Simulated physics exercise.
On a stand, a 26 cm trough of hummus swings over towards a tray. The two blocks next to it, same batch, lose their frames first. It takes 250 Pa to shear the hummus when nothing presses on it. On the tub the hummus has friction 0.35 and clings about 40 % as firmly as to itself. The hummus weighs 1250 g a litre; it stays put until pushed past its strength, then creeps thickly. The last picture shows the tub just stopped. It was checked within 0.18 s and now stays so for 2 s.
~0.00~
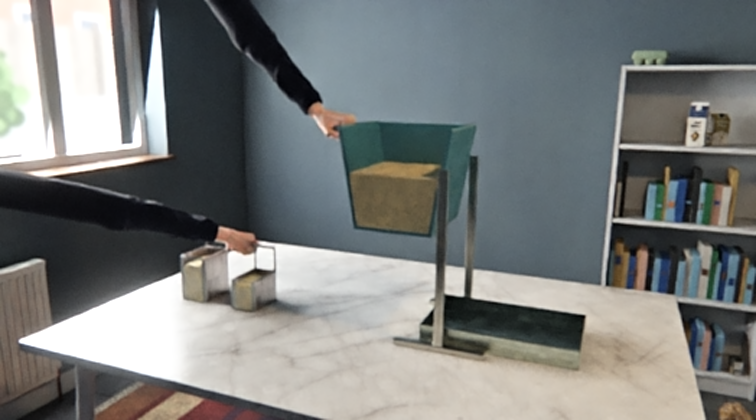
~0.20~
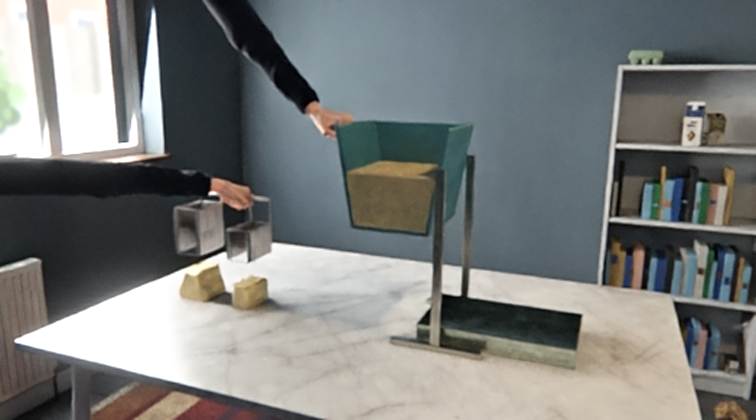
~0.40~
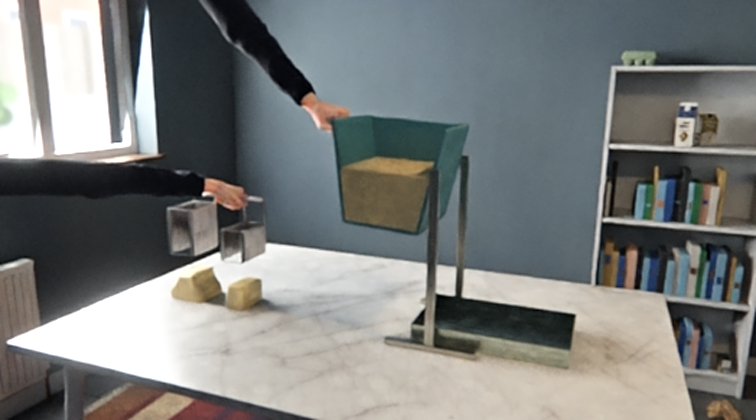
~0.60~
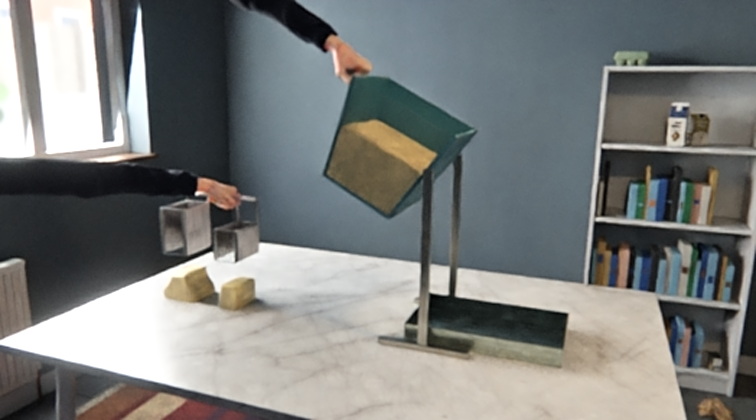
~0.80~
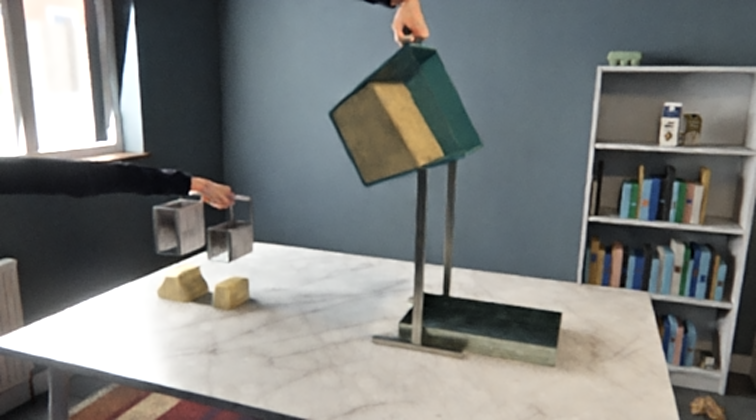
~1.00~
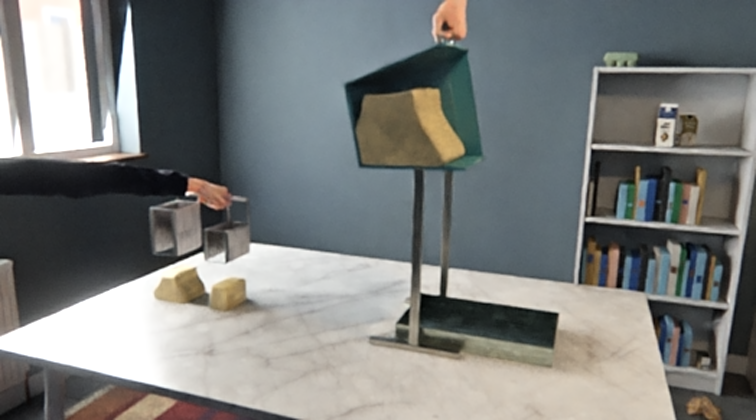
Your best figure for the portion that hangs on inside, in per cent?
About 66 %.
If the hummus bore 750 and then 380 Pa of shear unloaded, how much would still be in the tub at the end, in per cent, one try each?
In that order: 100 %, 90 %.
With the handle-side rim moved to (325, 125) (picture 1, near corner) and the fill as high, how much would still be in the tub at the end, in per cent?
In that case some 55 per cent.
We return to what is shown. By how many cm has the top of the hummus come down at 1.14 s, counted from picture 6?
Roughly 5 cm.
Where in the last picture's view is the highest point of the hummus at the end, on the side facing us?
Near (375, 129).
After 1.14 s, the tub is at 78 degrees and holds 95 %.
After 1.31 s, the tub is at 78 degrees and holds 75 %.
After 1.48 s, the tub is at 78 degrees and holds 66 %.
After 1.65 s, the tub is at 78 degrees and holds 66 %.
After 3.00 s, the tub is at 78 degrees and holds 66 %.
